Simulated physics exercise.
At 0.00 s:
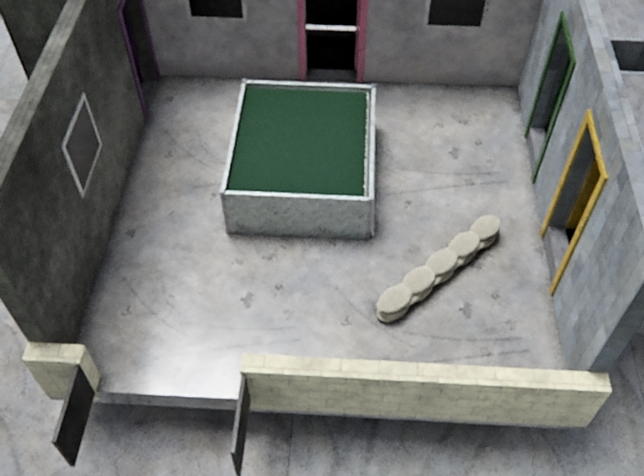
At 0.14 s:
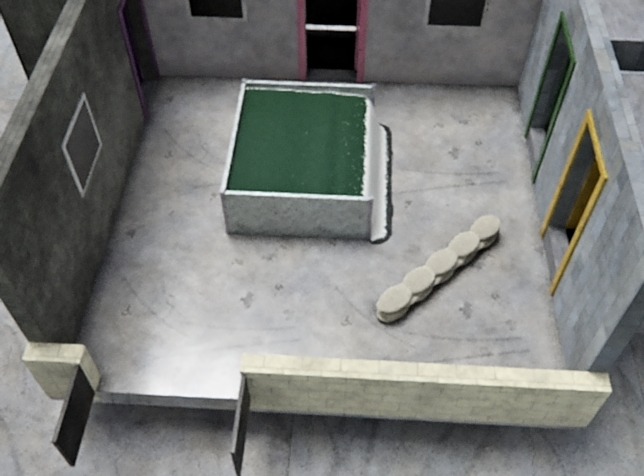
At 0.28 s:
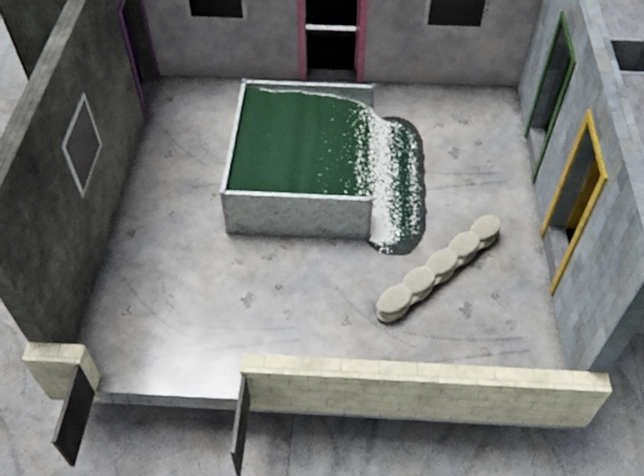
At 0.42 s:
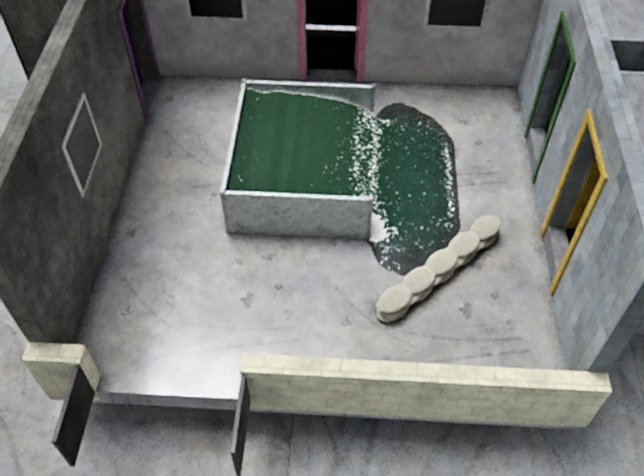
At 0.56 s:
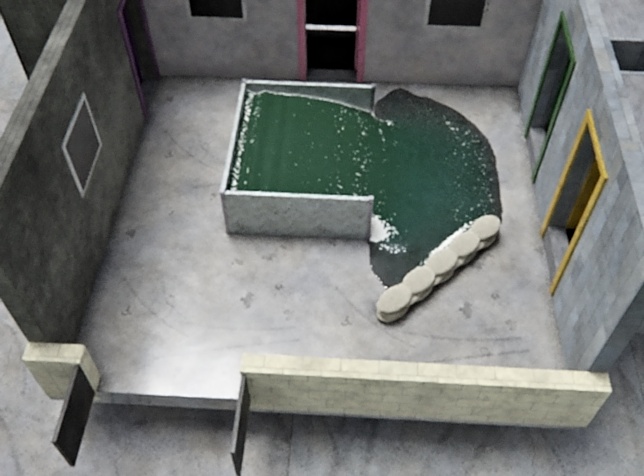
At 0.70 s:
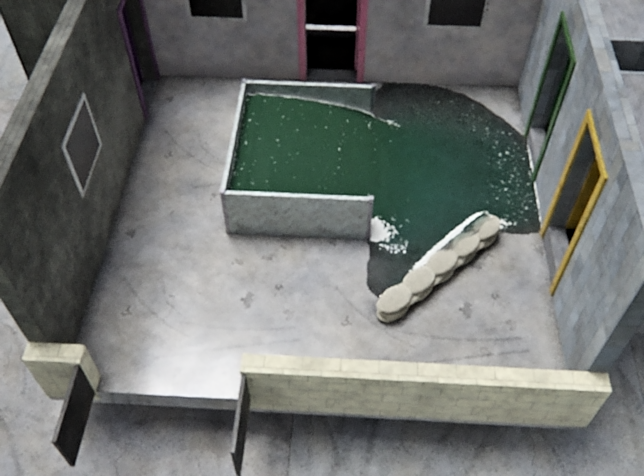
At first, green water sits still in a square tank inside a walled yard, near a row of round, pale blocks. Then the tank's right side gives way and water pours out, foaming white. It spreads across the floor to the right, reaching the row of blocks and then the right wall's doorways.
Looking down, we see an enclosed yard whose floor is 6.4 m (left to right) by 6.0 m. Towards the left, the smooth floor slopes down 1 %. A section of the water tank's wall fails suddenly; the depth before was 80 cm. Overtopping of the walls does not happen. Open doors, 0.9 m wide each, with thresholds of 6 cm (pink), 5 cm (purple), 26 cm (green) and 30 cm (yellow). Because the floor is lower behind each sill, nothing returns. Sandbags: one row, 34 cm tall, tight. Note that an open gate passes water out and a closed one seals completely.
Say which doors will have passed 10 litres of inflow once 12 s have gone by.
After that time: Pink door: Passed, purple door: Passed, green door: Passed, yellow door: Not passed.
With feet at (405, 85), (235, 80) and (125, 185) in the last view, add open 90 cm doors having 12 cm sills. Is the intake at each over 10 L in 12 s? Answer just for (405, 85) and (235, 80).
More, less.
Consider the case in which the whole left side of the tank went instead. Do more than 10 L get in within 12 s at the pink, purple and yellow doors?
Door pink stays within, door purple goes beyond, door yellow stays within.
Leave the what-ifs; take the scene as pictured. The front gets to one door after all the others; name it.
It's the purple door.
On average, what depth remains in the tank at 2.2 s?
About 24 centimetres on average.
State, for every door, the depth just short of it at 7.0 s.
Depths: Pink door 7 cm, purple door 18 cm, green door 7 cm, yellow door 5 cm.
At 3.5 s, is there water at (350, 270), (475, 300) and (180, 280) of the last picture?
Listed in sequence, the spots are drenched, drenched and drenched.
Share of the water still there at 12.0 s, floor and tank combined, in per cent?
70 %.
After 1.4 s water covers 30 % of the floor and is deepest (56 cm) near (530, 193); pink door not reached, purple door not reached, green door 47 cm at the sill, 45 L in, yellow door 13 cm at the sill, 0 L in.
After 2.2 s water covers 45 % of the floor and is deepest (55 cm) near (514, 93); pink door not reached, purple door not reached, green door 42 cm at the sill, 126 L in, yellow door 18 cm at the sill, 0 L in.
After 3.5 s water covers 75 % of the floor and is deepest (32 cm) near (504, 92); pink door 11 cm at the sill, 1 L in, purple door not reached, green door 26 cm at the sill, 173 L in, yellow door 14 cm at the sill, 0 L in.
After 7.0 s water covers 90 % of the floor and is deepest (20 cm) near (156, 88); pink door 7 cm at the sill, 30 L in, purple door 18 cm at the sill, 392 L in, green door 7 cm at the sill, 176 L in, yellow door 5 cm at the sill, 0 L in.
After 12.0 s water covers 95 % of the floor and is deepest (14 cm) near (154, 95); pink door 4 cm at the sill, 32 L in, purple door 13 cm at the sill, 597 L in, green door 7 cm at the sill, 176 L in, yellow door 5 cm at the sill, 0 L in.
